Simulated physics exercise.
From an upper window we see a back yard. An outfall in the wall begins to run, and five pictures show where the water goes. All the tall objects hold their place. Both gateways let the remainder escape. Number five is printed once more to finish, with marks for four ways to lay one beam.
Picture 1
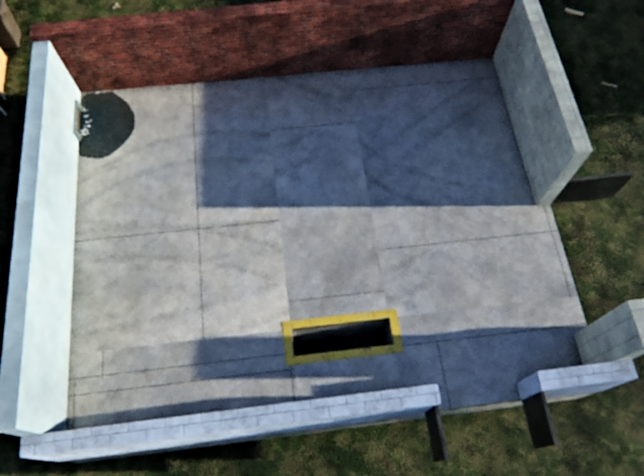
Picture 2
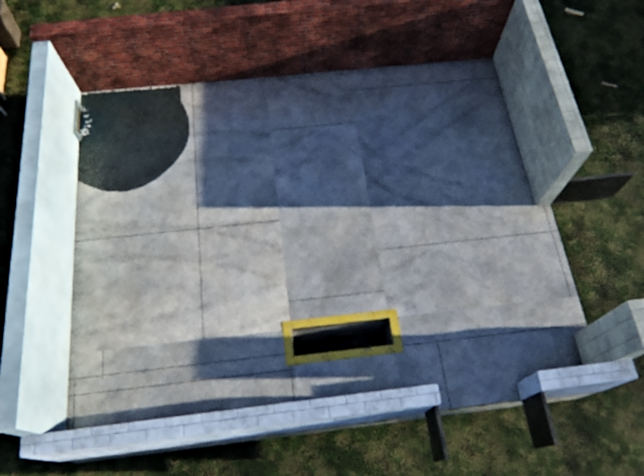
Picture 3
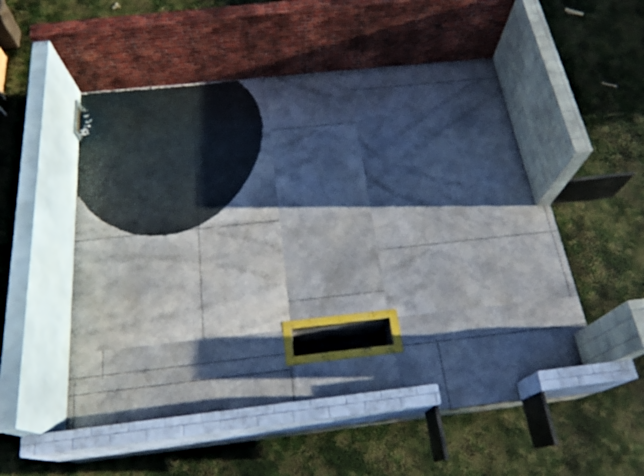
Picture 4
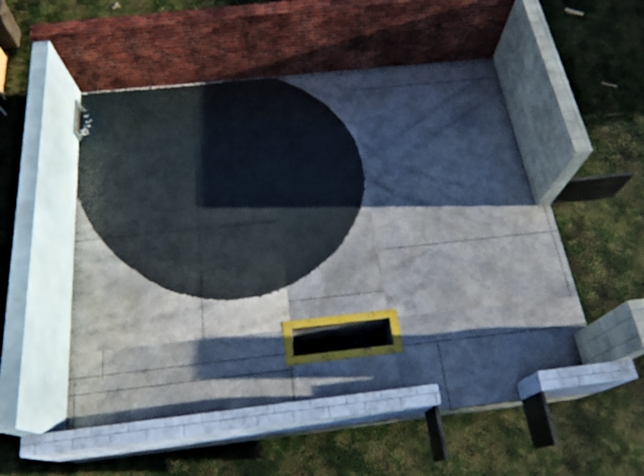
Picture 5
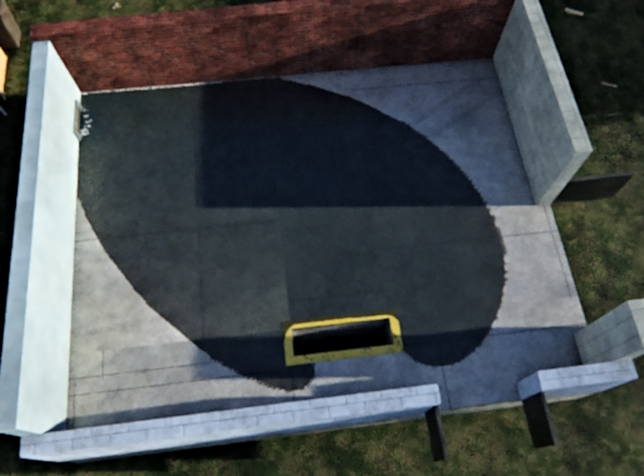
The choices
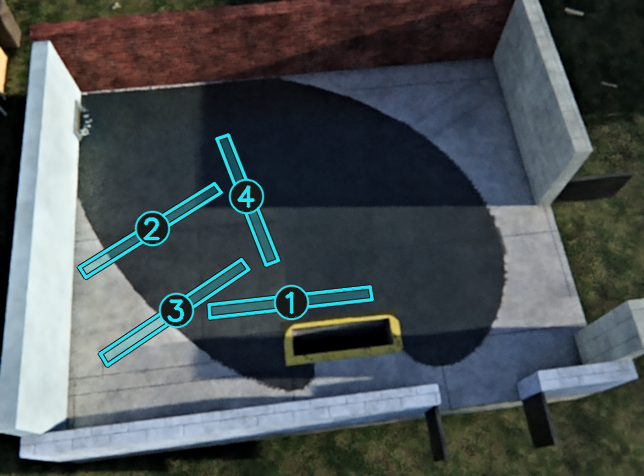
Dark water spreads across the pale paved floor of a walled back yard, seen from high above through a still camera. A red brick wall runs along the top, whitish walls stand left and below, and a yellow-rimmed drain pit sits low near the middle. From a small outfall at upper left, the rounded pool widens rightward and downward, then reaches around the pit, which takes in water.
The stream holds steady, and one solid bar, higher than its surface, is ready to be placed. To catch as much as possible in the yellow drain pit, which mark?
4 works best here.
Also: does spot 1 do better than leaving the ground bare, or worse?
It is worse.
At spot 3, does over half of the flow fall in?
No.
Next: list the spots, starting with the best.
4, 3, 2, 1.
On the marked copy, 1 from (209, 311) to (371, 293); 2 from (82, 272) to (217, 188); 3 from (103, 359) to (245, 264); 4 from (222, 136) to (272, 262).
If 1 is chosen, next to none of the stream runs into the yellow drain pit, about 100 % out by the gates.
If 2 is chosen, about 8 % of the stream runs into the yellow drain pit, about 92 % out by the gates.
If 3 is chosen, about 22 % of the stream runs into the yellow drain pit, about 78 % out by the gates.
If 4 is chosen, about 37 % of the stream runs into the yellow drain pit, about 63 % out by the gates.
